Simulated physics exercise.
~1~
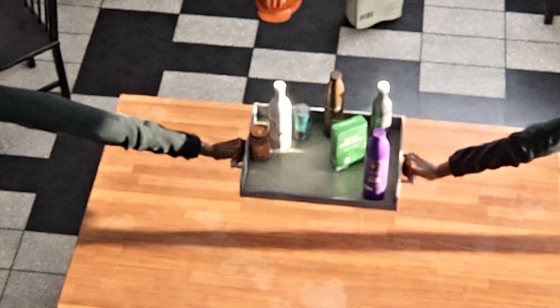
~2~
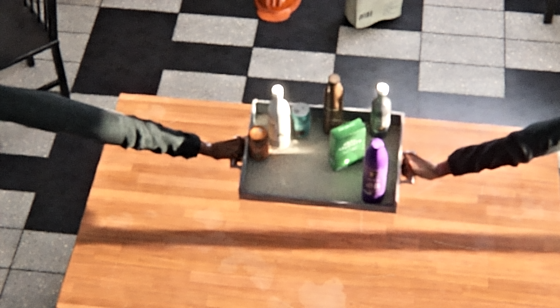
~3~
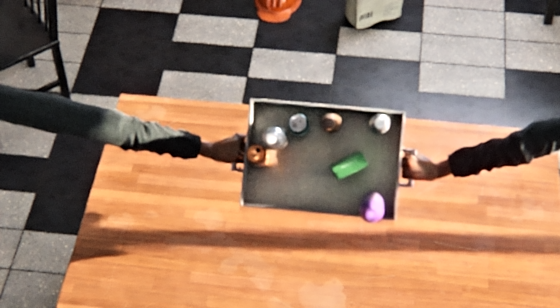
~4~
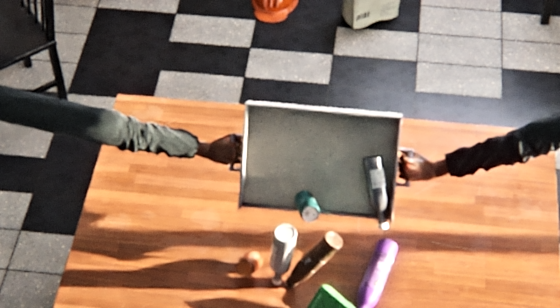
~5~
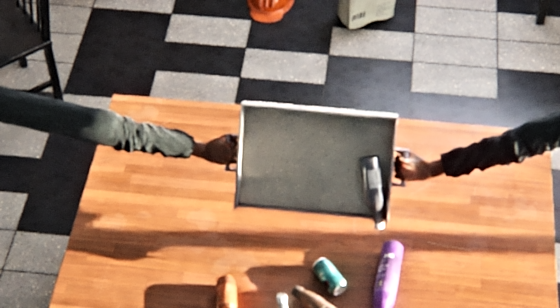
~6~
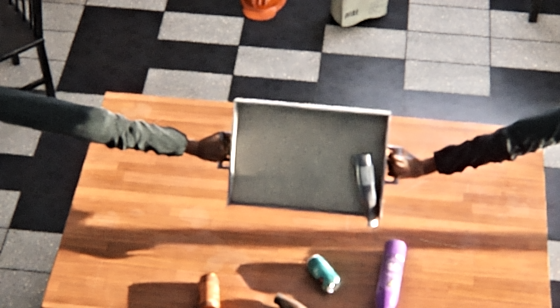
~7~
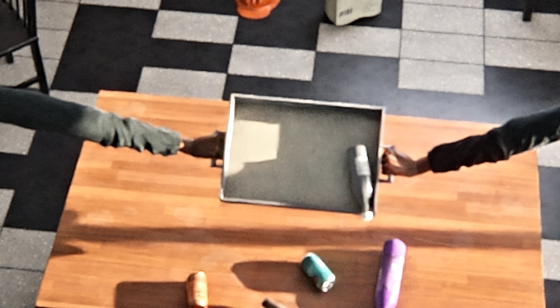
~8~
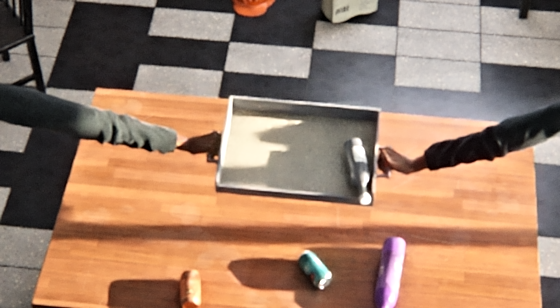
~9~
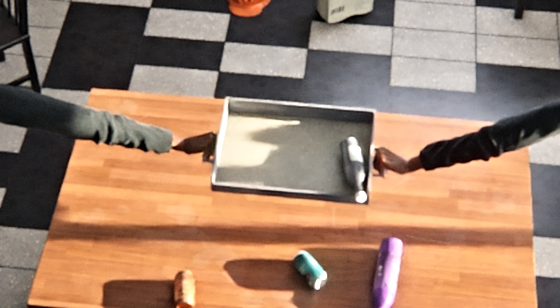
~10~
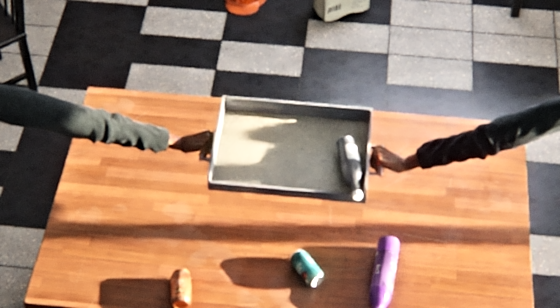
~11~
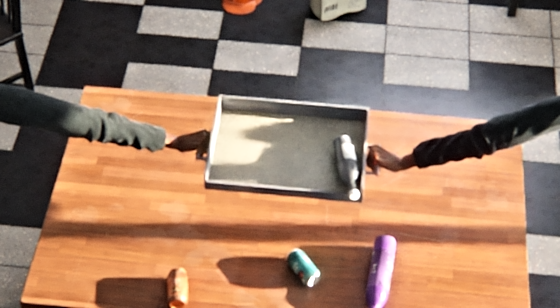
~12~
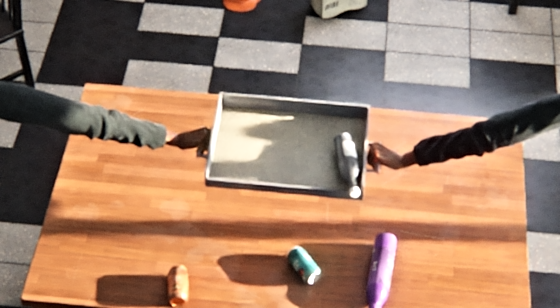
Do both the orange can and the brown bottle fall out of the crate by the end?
Yes, both fall out over the near side as the crate tips. The orange can ends up lying on the table, while the brown bottle drops onto the table and goes out of view.
